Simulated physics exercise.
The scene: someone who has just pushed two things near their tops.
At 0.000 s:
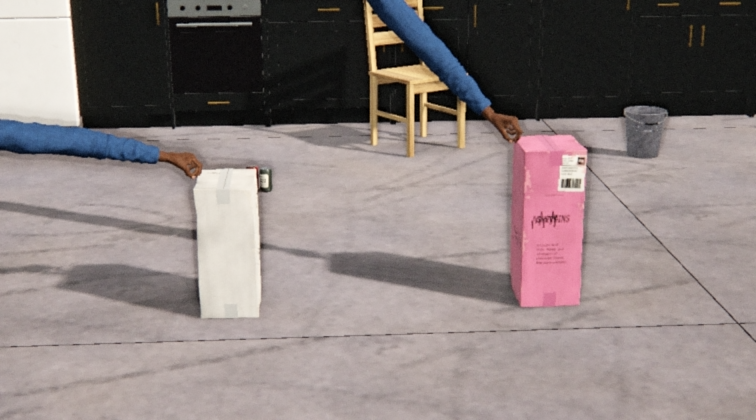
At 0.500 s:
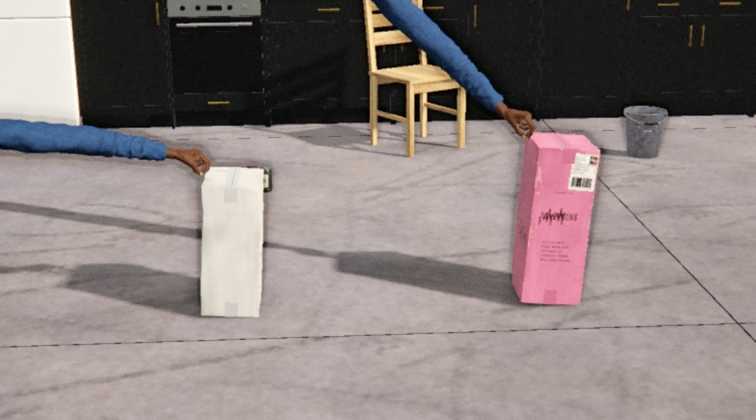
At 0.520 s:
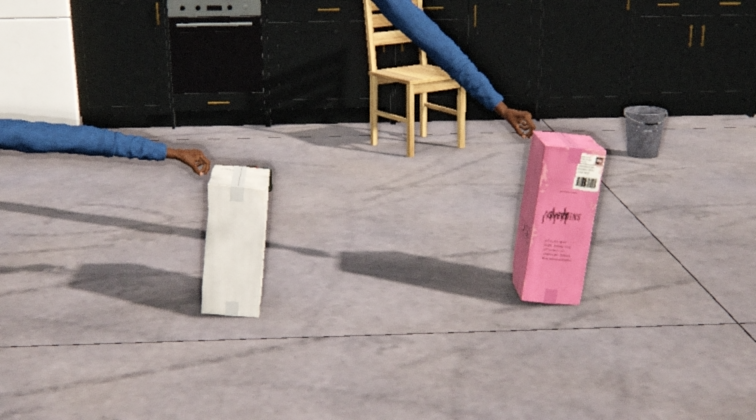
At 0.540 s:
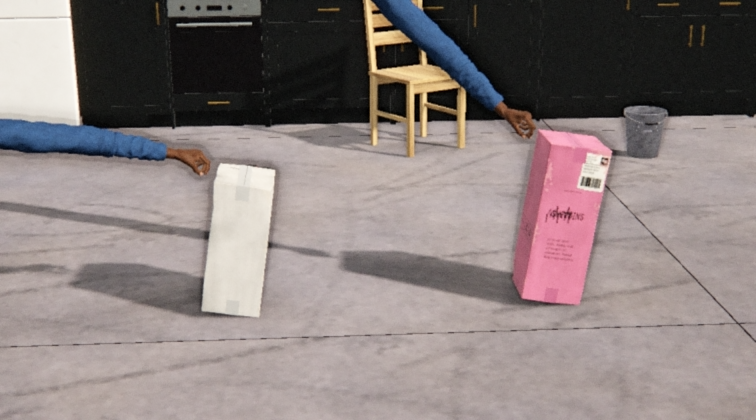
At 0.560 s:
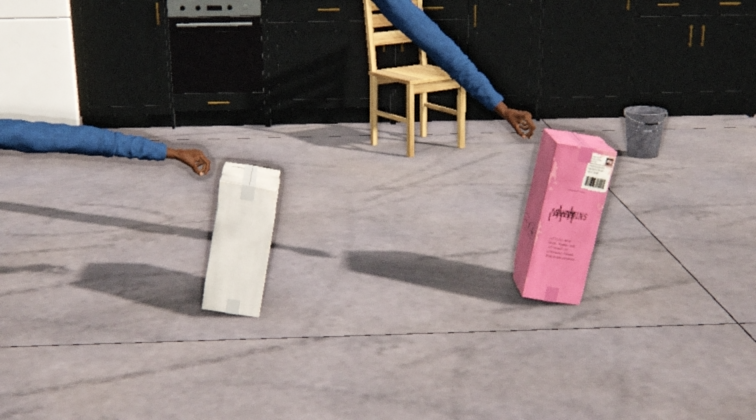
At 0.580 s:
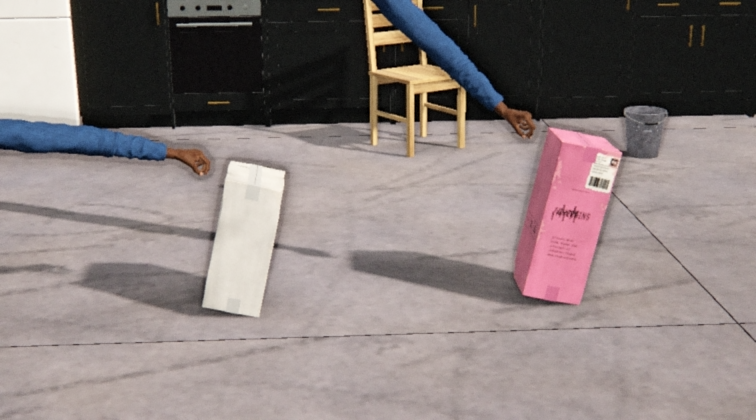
In this clip, two blue-sleeved arms have hands at the tops of a white parcel and a pink parcel standing upright on a grey floor; both parcels lean gradually to the right, away from the hands.
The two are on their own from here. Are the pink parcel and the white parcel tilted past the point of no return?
Result: My guess is the pink parcel tips for good; my guess is the white parcel tips for good.
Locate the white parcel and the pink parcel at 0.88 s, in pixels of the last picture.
White parcel: (278, 239); pink parcel: (598, 217).
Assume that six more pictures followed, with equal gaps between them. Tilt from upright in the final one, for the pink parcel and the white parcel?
I'd say close to 20° for the first and close to 25° for the second.
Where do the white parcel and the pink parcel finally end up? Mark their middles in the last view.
(326, 275) and (656, 264), approximately.
By 0.88 s, pink parcel 36° off upright near (598, 217); white parcel 40° off upright near (278, 239).
When it is over (1.7 s), the pink parcel topples, near (656, 264); the white parcel topples, near (326, 276).
